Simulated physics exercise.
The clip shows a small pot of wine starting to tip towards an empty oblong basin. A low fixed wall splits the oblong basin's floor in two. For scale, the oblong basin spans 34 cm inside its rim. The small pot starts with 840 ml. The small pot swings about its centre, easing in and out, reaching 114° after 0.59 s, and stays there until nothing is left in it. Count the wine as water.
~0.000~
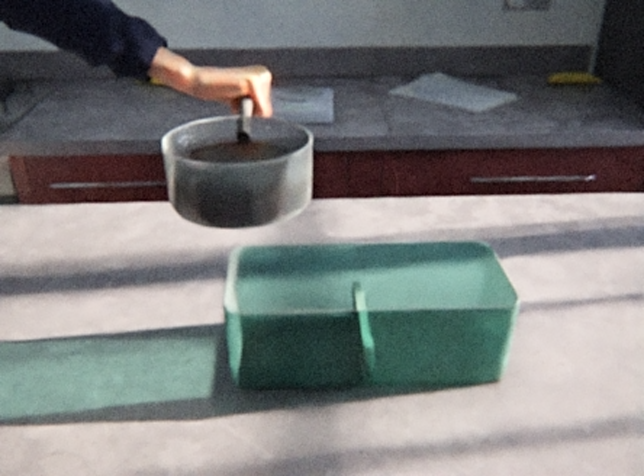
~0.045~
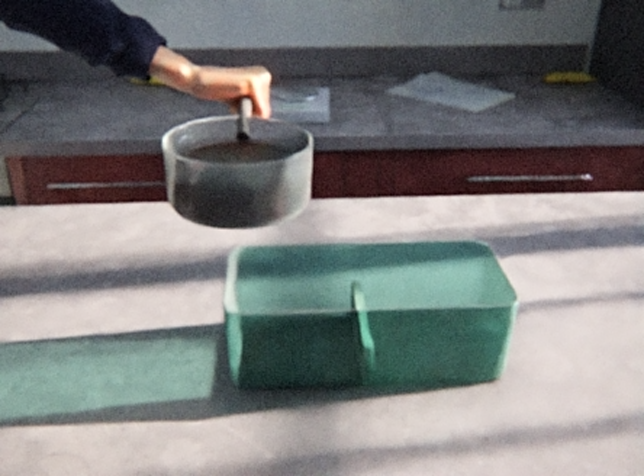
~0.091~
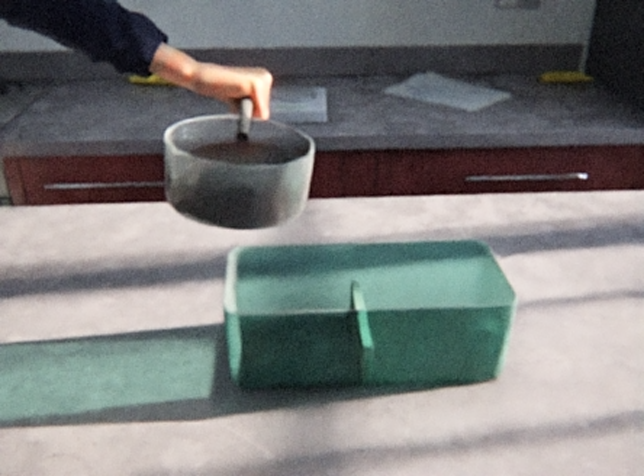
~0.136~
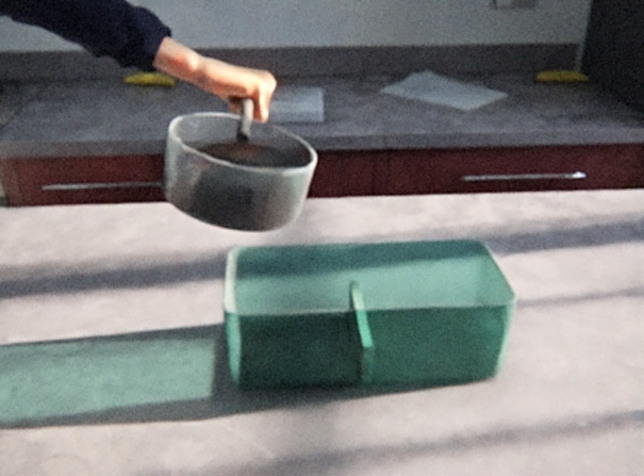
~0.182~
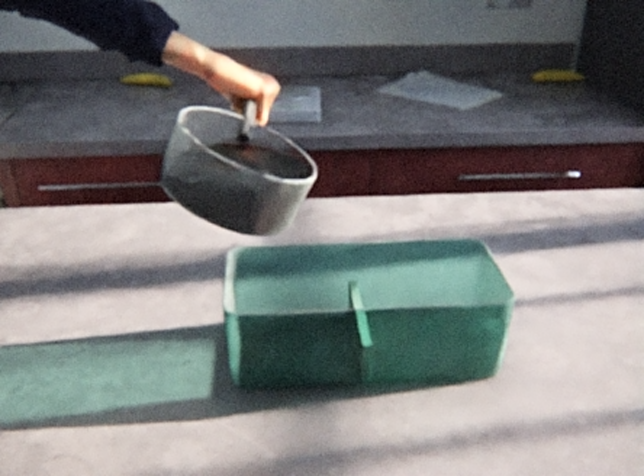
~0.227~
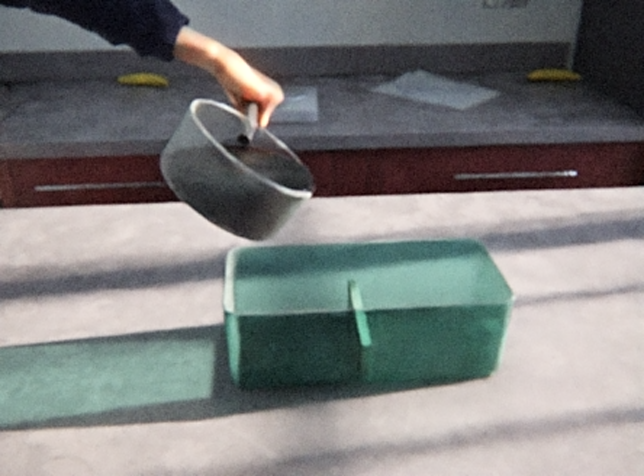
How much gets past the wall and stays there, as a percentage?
About 13 per cent.
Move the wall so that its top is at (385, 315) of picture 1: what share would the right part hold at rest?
Then about 10 per cent.
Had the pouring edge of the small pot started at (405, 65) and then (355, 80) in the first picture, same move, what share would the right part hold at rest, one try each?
First 80, then 60 per cent.
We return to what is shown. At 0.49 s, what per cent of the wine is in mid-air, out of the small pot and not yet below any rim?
About 42 per cent.
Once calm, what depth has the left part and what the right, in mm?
Left about 28 mm, right about 4 mm.
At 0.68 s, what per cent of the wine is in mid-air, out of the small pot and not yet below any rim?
Near 18 in a hundred.
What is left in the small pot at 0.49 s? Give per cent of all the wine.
Near 16 in a hundred.
Then, 0.49 s in, the tilt is 105° and 17 per cent is still to pour, 36 is left of the wall and 5 right of it.
Then, 0.68 s in, the tilt is 114° and 3 per cent is still to pour, 72 is left of the wall and 8 right of it.
Then, 0.87 s in, the tilt is 114° and 0 per cent is still to pour, 79 is left of the wall and 11 right of it.
Then, 1.09 s in, the tilt is 114° and 0 per cent is still to pour, 80 is left of the wall and 13 right of it.
Finally, 80 per cent lies left of the wall, 13 right of it and 7 outside.
